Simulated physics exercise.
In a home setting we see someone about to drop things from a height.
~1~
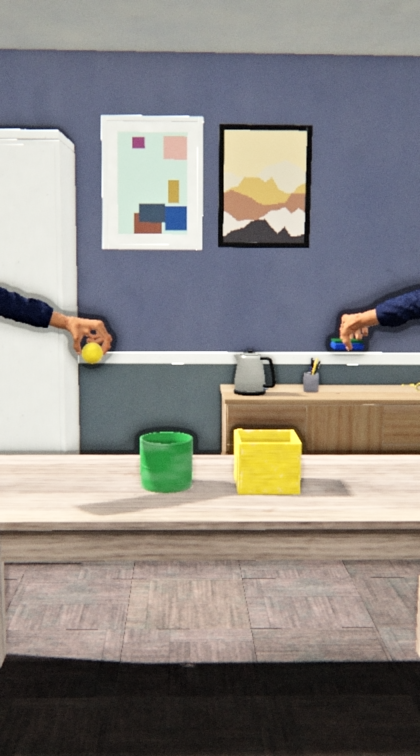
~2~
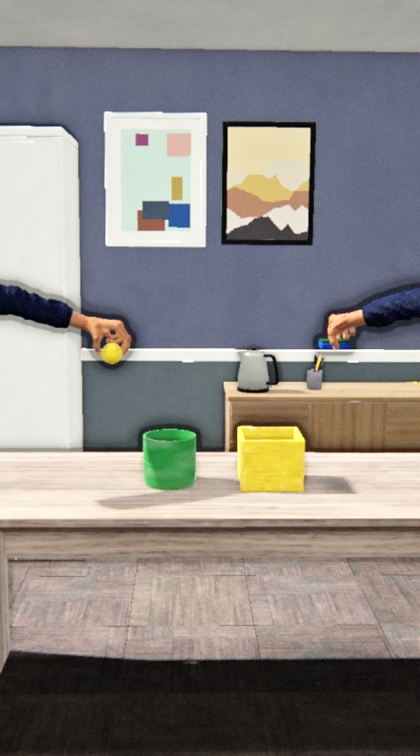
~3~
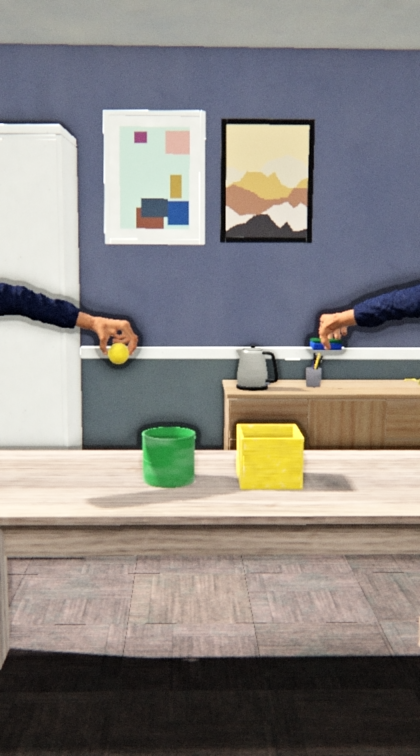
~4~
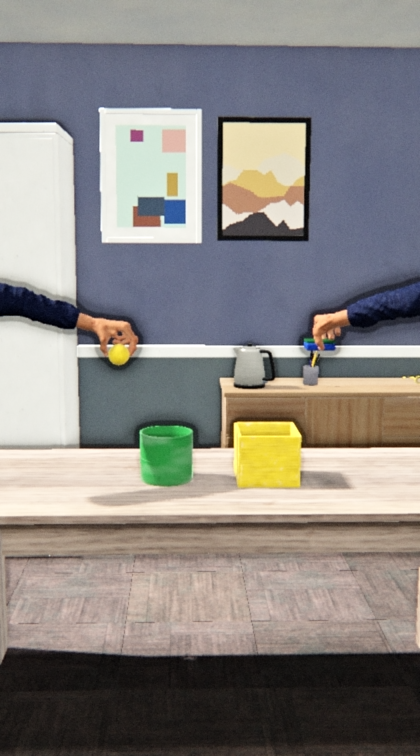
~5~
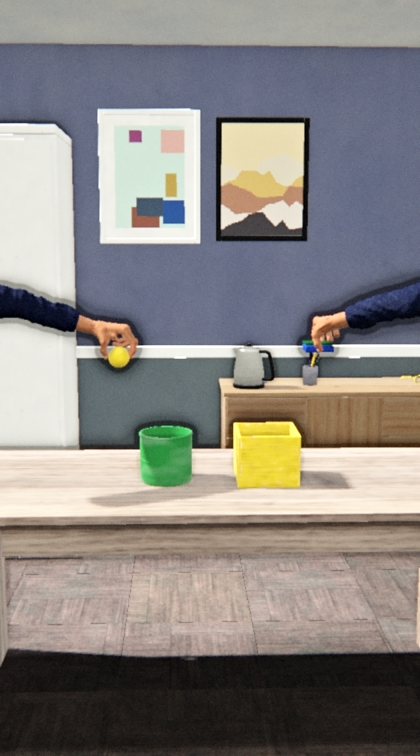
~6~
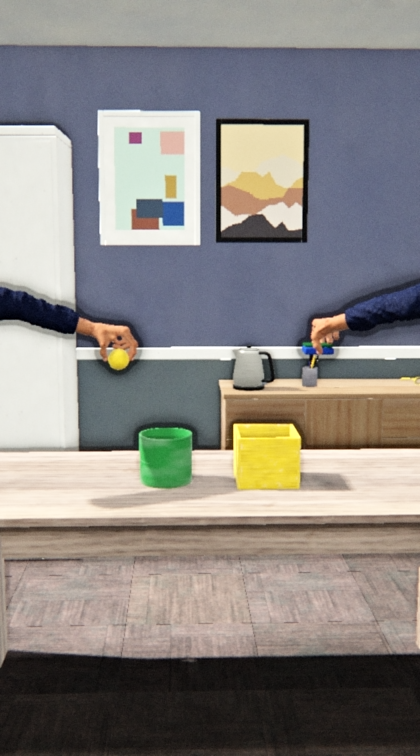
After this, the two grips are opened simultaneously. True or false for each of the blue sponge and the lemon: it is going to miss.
Answers: Blue sponge, true; lemon, true.
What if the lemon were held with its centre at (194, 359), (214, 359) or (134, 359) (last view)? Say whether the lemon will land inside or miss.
For the lemon, first it never enters, then it never enters, and last it never enters.
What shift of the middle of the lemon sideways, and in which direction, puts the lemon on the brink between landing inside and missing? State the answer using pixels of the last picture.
20 px right, roughly.
Then, 0.16 s after the last picture, blue sponge moved about its own width near (317, 371); lemon moved about its own width near (119, 382).
Then, 0.26 s after the last picture, blue sponge falling near (316, 424); lemon falling near (120, 435).
At rest, the blue sponge misses, near (315, 475); the lemon misses, near (121, 472).
